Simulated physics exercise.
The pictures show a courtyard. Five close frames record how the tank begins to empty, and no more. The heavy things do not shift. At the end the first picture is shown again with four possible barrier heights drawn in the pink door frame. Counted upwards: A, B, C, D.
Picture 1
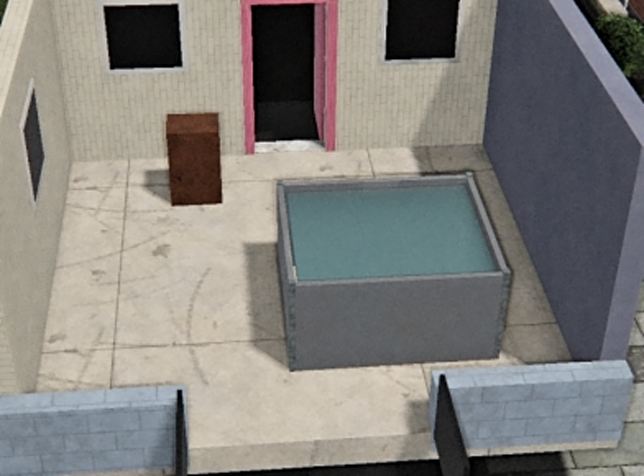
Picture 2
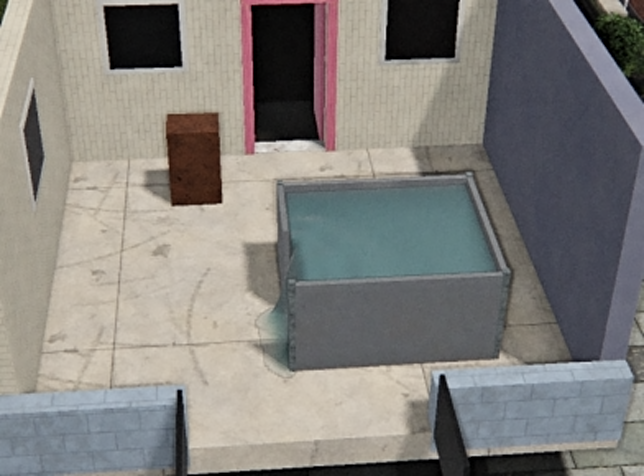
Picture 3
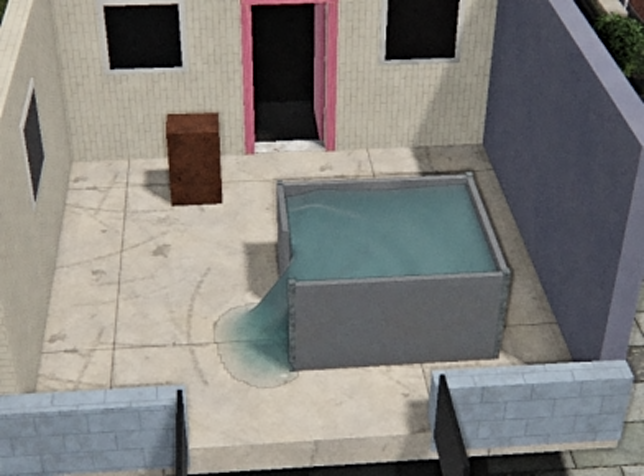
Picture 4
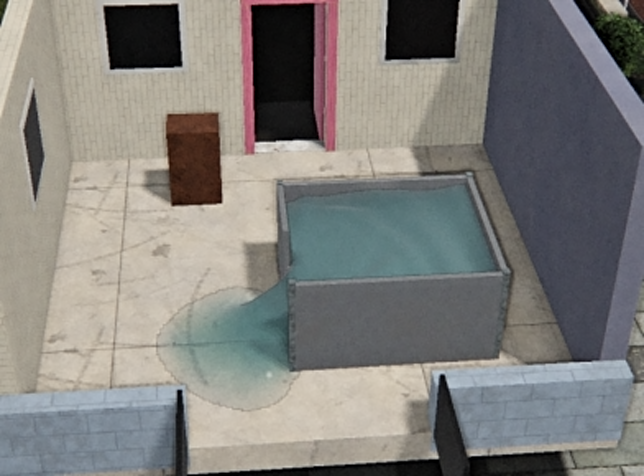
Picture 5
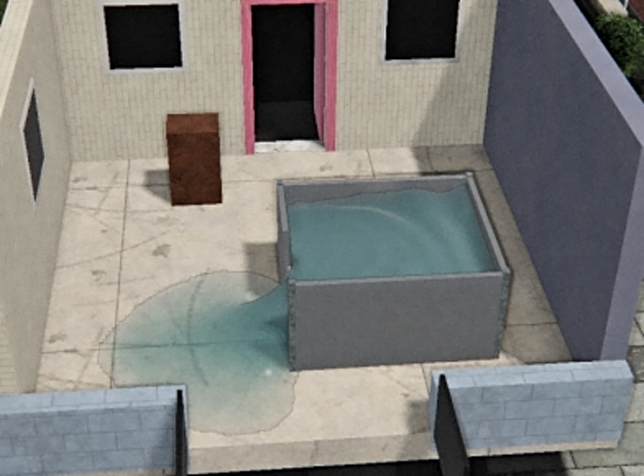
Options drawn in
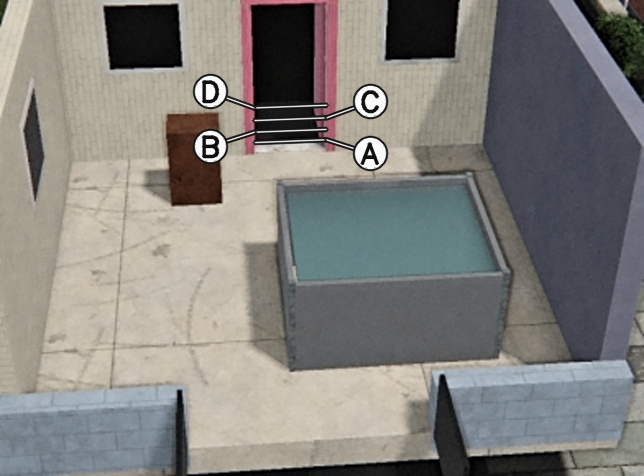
A gray tank pours blue-green water from its left side, and a puddle spreads leftward.
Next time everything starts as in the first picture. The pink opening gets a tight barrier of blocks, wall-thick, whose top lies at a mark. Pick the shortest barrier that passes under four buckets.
The answer is mark A.
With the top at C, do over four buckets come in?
No, not at all.
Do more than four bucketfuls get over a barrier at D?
No, not at all.
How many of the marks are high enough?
All of them.
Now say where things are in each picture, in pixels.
Water in the tank at rest, its middle at (386, 233); foot of the pink doorway at (290, 152); open gate at (310, 373), in the first picture.
Front seen at (272, 315), 1 % of the ground wet, in the second picture.
Front seen at (225, 322), 3 % of the ground wet, in the third picture.
Front seen at (165, 336), 8 % of the ground wet, in the fourth picture.
Front seen at (109, 363), 15 % of the ground wet, in the fifth picture.
On the marked copy, A at (290, 141); B at (290, 130); C at (290, 119); D at (290, 106); from the bottom up A, B, C, D.
For mark A, nothing gets over.
For mark B, nothing gets over.
For mark C, nothing gets over.
For mark D, nothing gets over.
